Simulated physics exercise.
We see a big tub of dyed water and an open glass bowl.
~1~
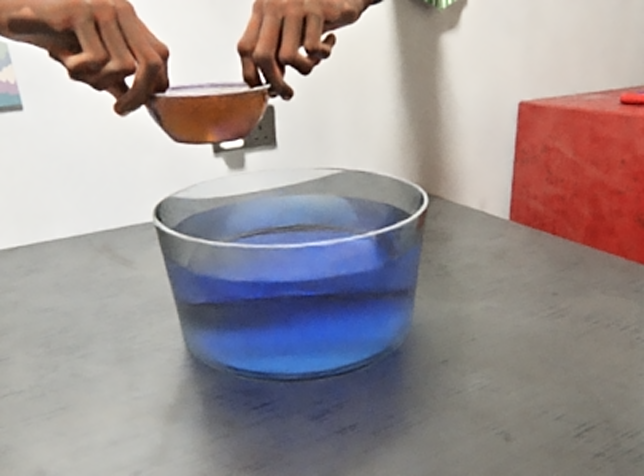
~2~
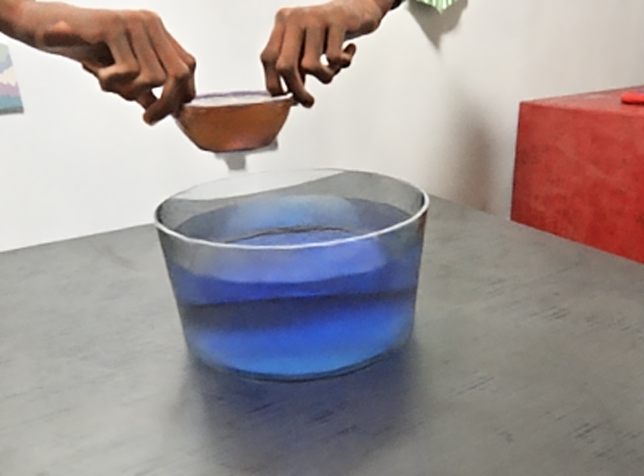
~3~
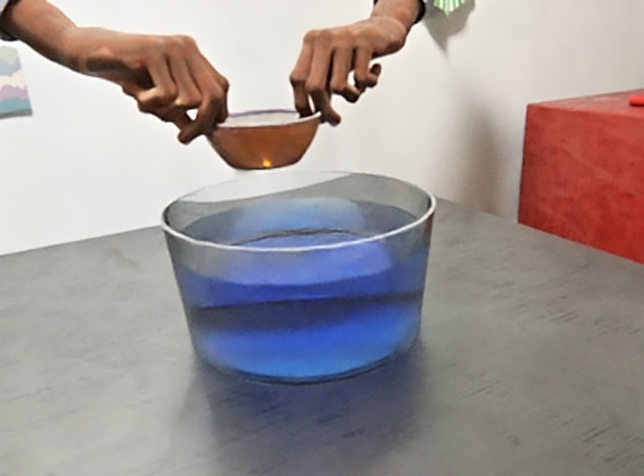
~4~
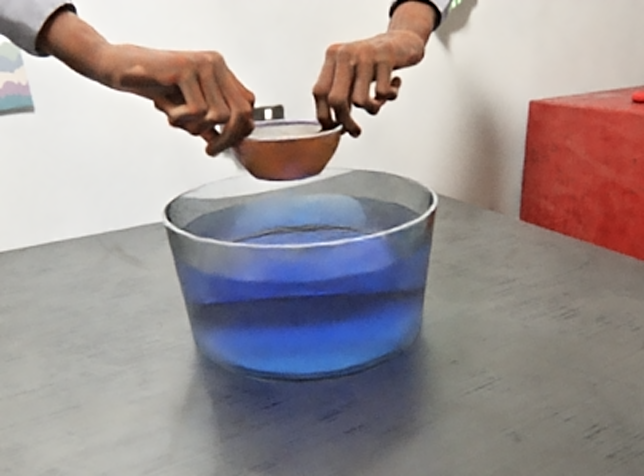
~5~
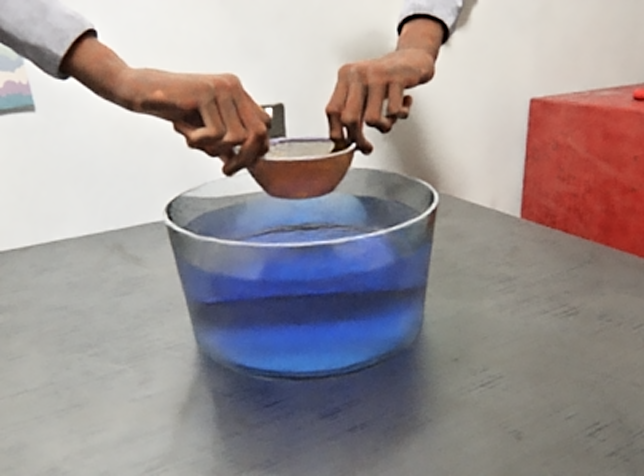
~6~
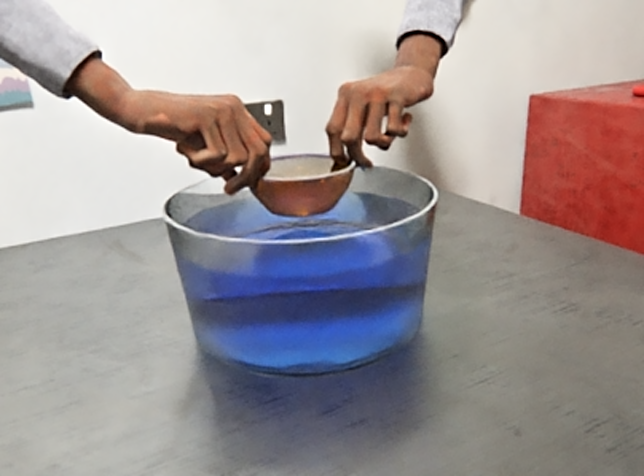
Above a big tub of blue water, two hands lower a small bowl rightward and down.
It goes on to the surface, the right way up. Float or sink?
The bowl goes under.
A moment on, the bowl dips into the dyed water.
Further on, dyed water pours in over its rim.
When it is over, the bowl lies on the bottom.
